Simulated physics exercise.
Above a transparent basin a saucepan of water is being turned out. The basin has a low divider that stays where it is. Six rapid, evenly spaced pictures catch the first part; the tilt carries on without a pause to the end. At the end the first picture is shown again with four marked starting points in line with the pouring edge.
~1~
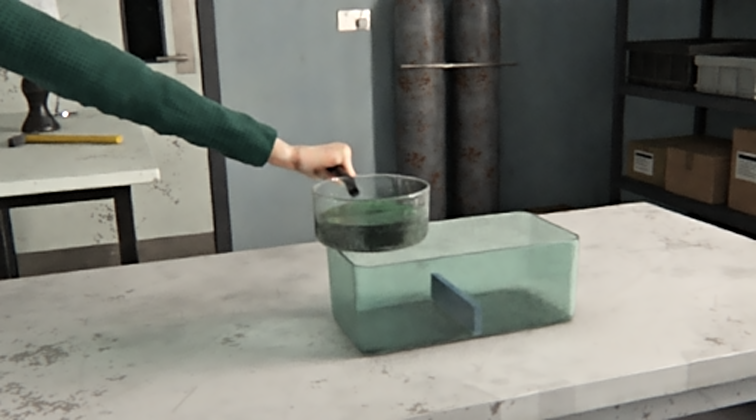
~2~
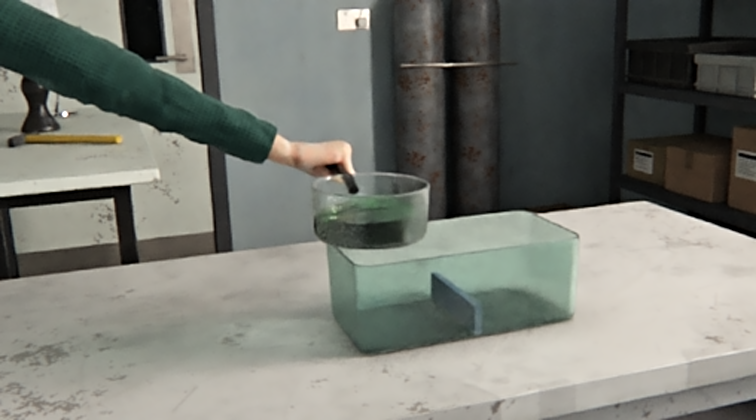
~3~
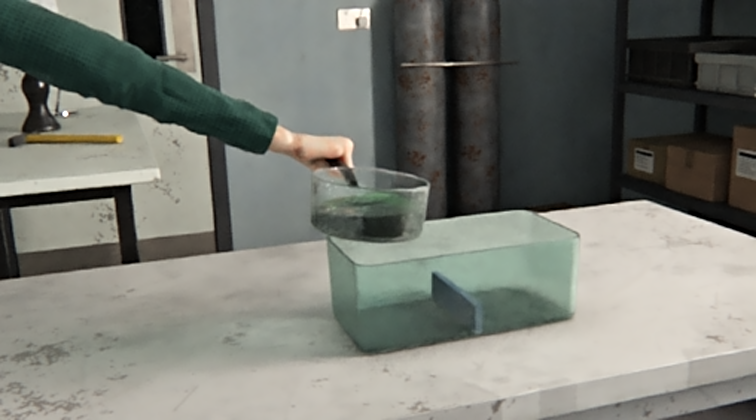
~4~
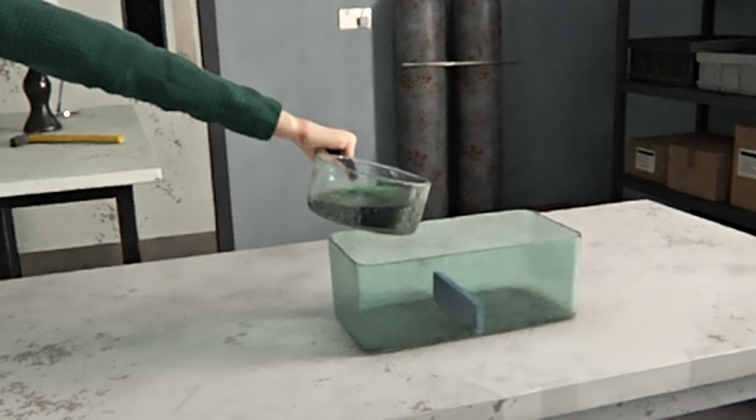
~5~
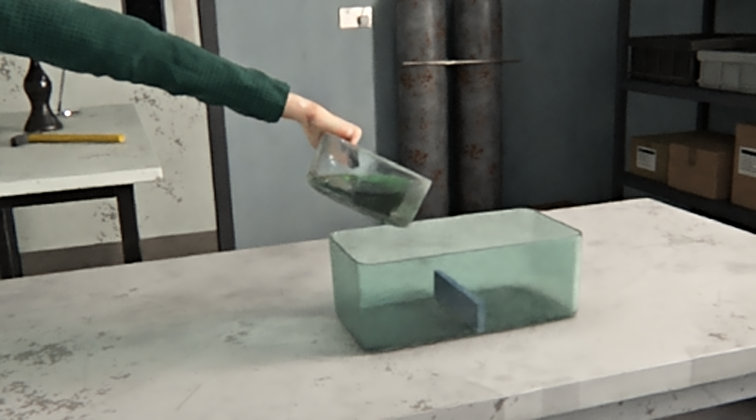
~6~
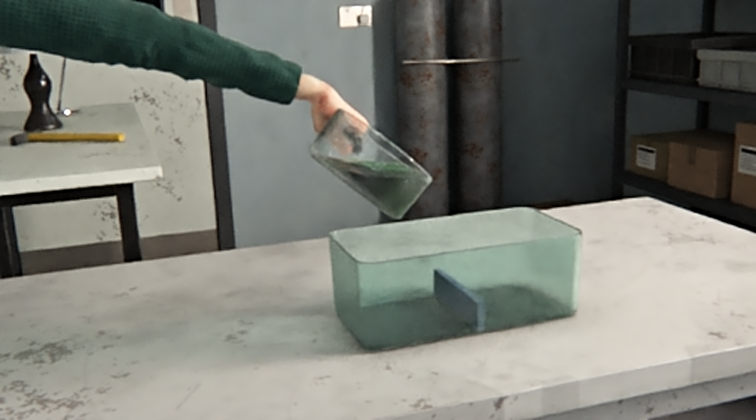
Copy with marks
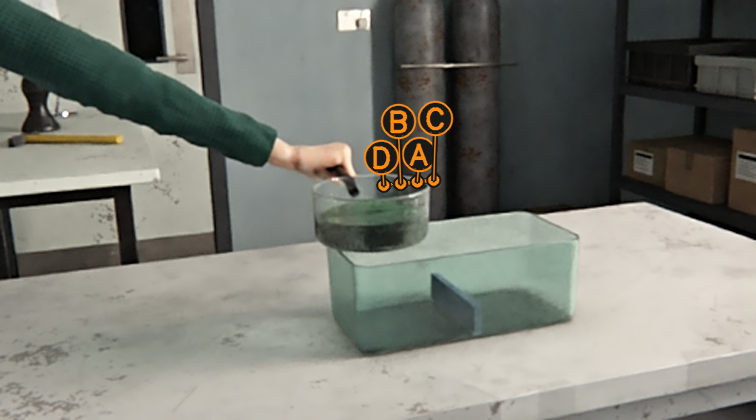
In a workshop, a hand in a green sleeve held a clear pan of dark greenish water above a see-through basin with a low divider, then gradually tilted it down to the right.
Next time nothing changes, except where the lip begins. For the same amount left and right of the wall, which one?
I would pick place D.
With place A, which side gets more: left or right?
The right side.
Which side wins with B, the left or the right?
The right side.
On the marked copy, A at (417, 181); B at (400, 183); C at (433, 180); D at (383, 185).
With A, about 11 % ends left of the wall and 86 % right of it; 4 % is lost outside.
With B, about 17 % ends left of the wall and 81 % right of it.
With C, about 9 % ends left of the wall and 86 % right of it; 5 % is lost outside.
With D, about 51 % ends left of the wall and 48 % right of it.
